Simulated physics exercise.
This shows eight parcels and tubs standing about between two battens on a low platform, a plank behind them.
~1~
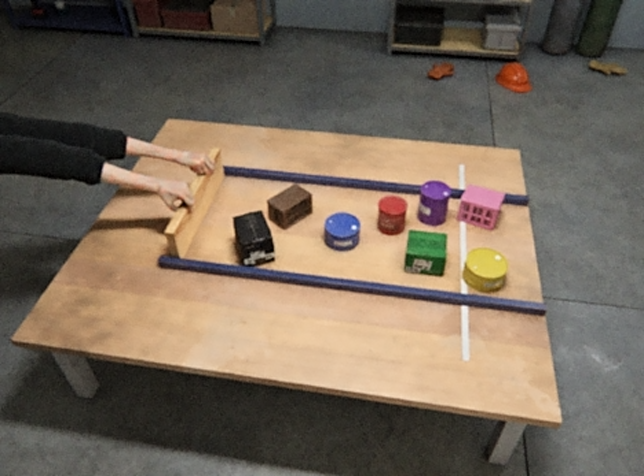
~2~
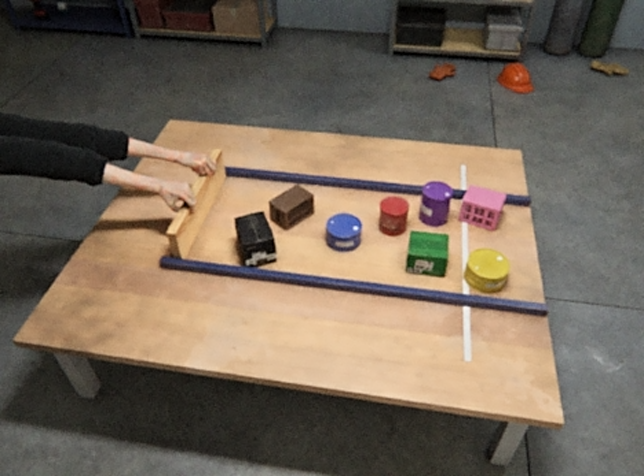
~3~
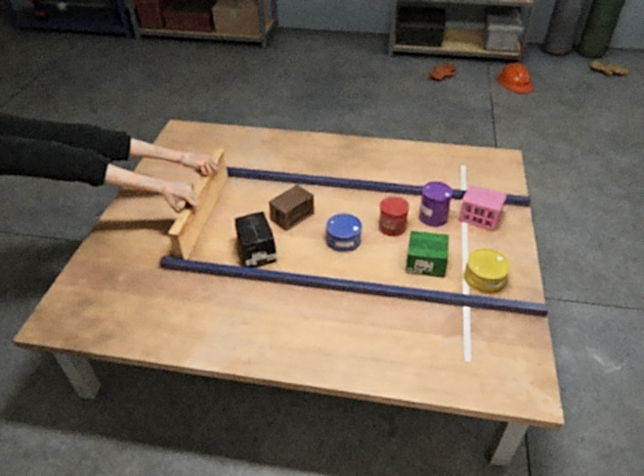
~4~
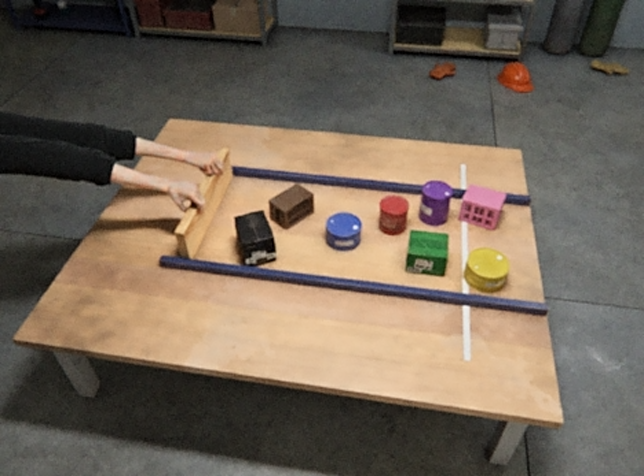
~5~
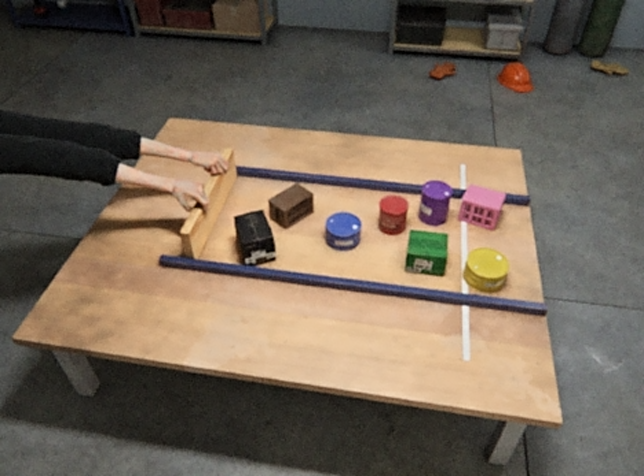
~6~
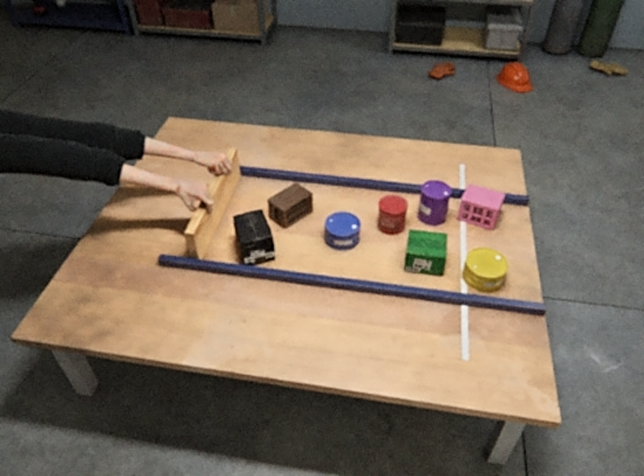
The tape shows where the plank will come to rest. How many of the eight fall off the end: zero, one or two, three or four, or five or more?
Outcome: The number that fall off is one or two.
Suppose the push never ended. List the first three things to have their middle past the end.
Earliest first: The yellow canister, then the pink crate, then the green parcel.
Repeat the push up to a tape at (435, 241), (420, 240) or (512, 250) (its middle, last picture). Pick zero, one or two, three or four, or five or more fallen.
In that order: Not one; no fall at all; 5 or more.
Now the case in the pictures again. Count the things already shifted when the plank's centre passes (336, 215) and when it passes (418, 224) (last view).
First 3, then 8.
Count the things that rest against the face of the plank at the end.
That makes 3.
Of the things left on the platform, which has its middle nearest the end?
Foremost is the pink crate.
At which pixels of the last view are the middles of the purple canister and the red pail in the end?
Near (501, 199) and (507, 226).
Soon after, none off yet; yellow canister at rest near (485, 270); pink crate at rest near (481, 207); purple canister at rest near (434, 203).
Then, none off yet; yellow canister at rest near (485, 270); pink crate at rest near (481, 207); purple canister moved a little near (442, 202).
At rest, the number that fall off is one or two; fallen, yellow canister.
